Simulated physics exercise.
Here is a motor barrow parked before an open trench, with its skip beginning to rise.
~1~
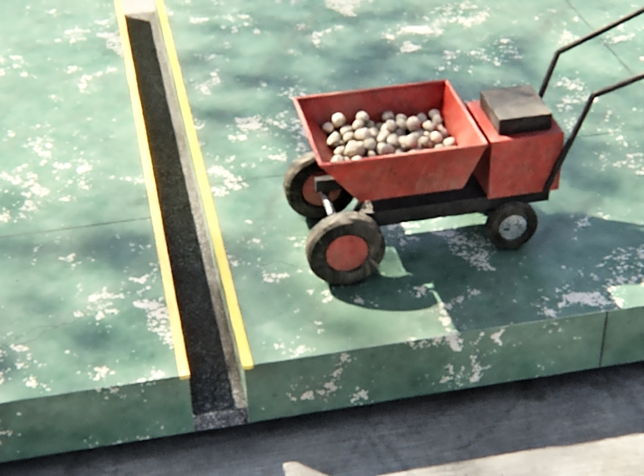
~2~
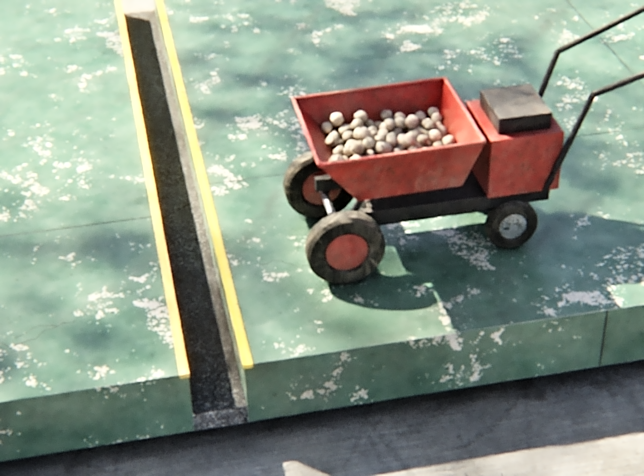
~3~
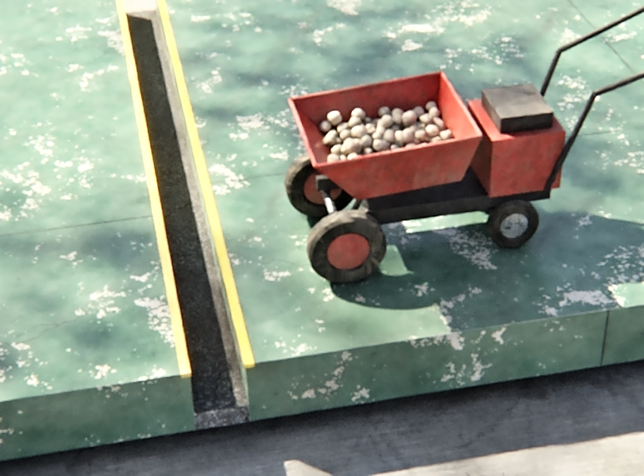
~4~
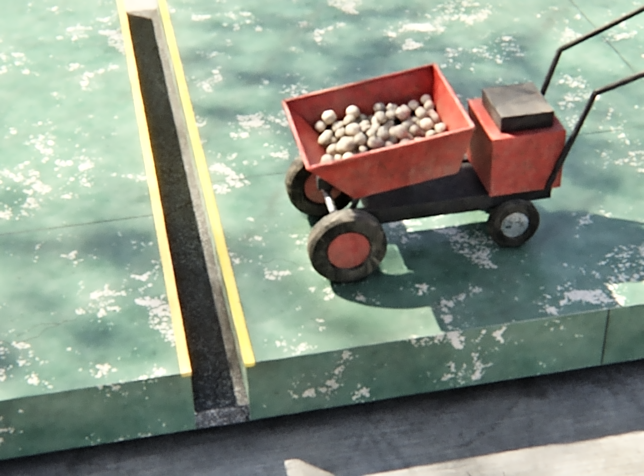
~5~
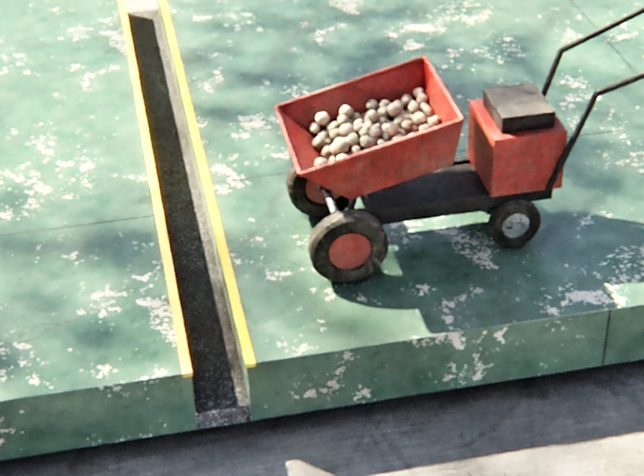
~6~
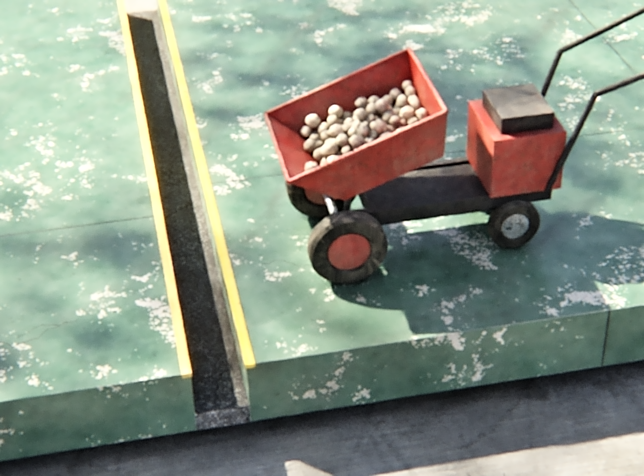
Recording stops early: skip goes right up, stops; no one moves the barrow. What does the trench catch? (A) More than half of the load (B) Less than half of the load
The answer is A.
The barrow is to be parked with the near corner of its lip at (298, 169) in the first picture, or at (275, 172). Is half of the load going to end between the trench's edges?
Result A - a majority; result B - a minority.
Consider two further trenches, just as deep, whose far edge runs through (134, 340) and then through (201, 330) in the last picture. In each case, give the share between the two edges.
100 % and 80 %, give or take.
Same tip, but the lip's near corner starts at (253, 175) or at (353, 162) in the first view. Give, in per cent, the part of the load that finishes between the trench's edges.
That works out to 0 per cent for the first position and 60 per cent for the second.
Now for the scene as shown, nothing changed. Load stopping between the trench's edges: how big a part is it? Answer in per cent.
Around 100 in every hundred pieces.
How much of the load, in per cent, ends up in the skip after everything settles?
Roughly 0 per cent of the load.
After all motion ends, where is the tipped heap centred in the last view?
(199, 292).
Shortly afterwards, skip tipped steeply; the whole lot in the skip.
Next, skip tipped right over; near two thirds in the skip; only a few short of the trench; near a quarter in or heaped over the trench; only a few beyond it; only a few falling.
Some moments later, skip tipped right over; all but a few in or heaped over the trench; only a few beyond it.
In the end, skip tipped right over; all but a few in or heaped over the trench; only a few beyond it.
